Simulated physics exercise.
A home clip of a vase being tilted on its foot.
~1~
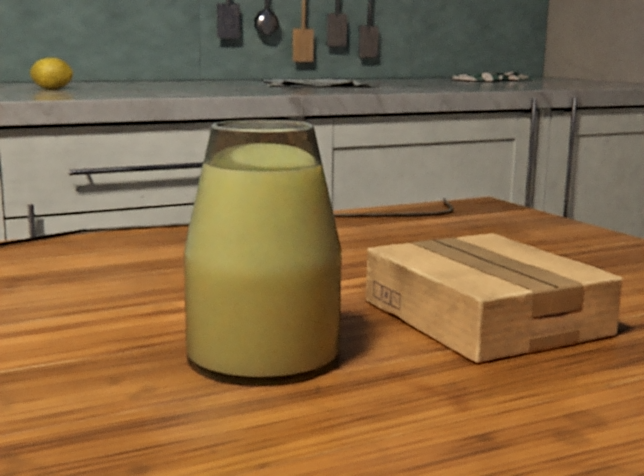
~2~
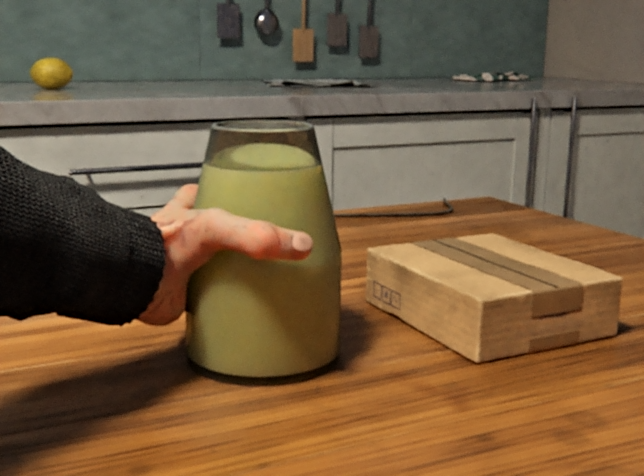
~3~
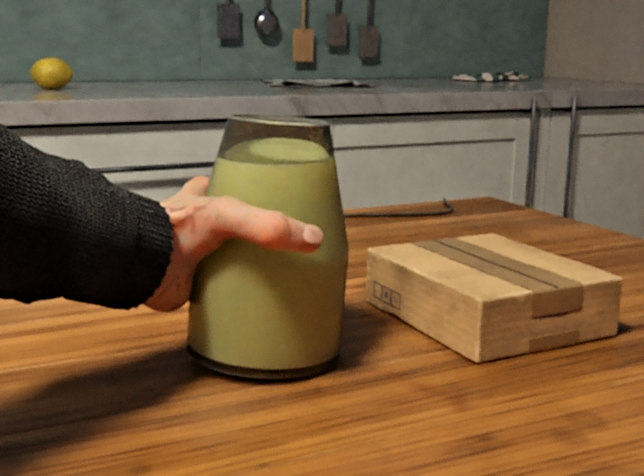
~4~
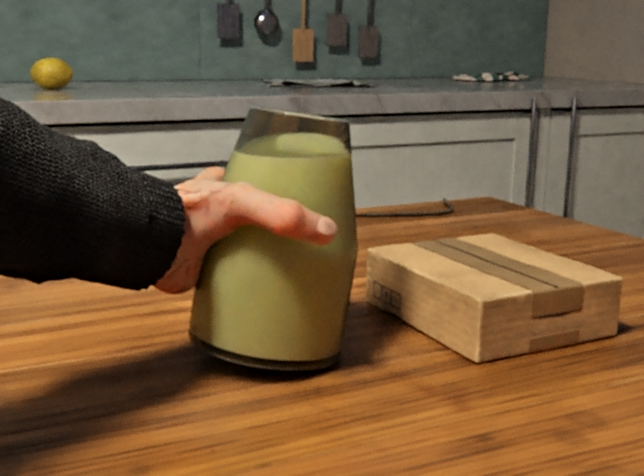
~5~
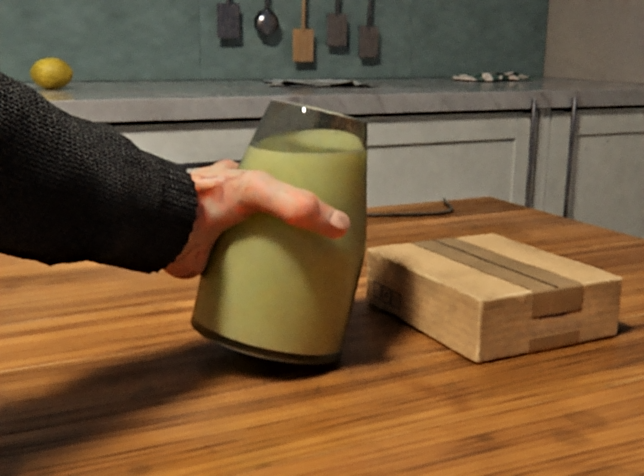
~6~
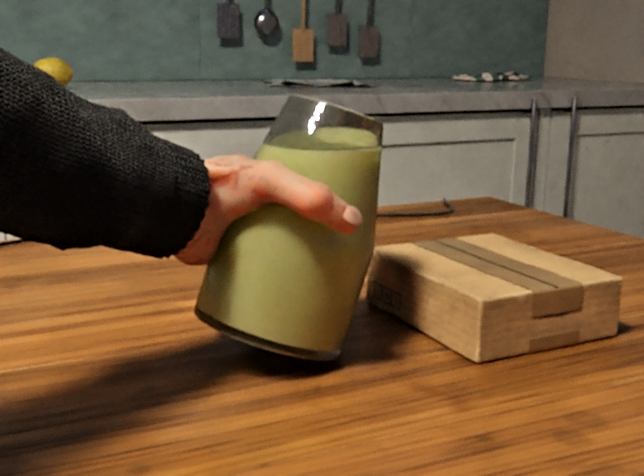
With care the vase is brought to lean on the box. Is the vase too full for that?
At that lean the vase loses some.
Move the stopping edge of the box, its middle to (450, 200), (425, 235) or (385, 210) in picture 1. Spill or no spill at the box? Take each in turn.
As listed: Runs over, spills, copes.
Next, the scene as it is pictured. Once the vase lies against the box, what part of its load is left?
Roughly 85 per cent.
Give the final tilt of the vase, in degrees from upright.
Near 60 degrees.
Next, the vase leans by about 35°; its rim is dry.
After that, the vase leans by about 50°; it has slopped over; nearly all of the lemonade is inside.
Finally, the vase leans by about 60°, against the box; it has slopped over; about three quarters of the lemonade is inside.
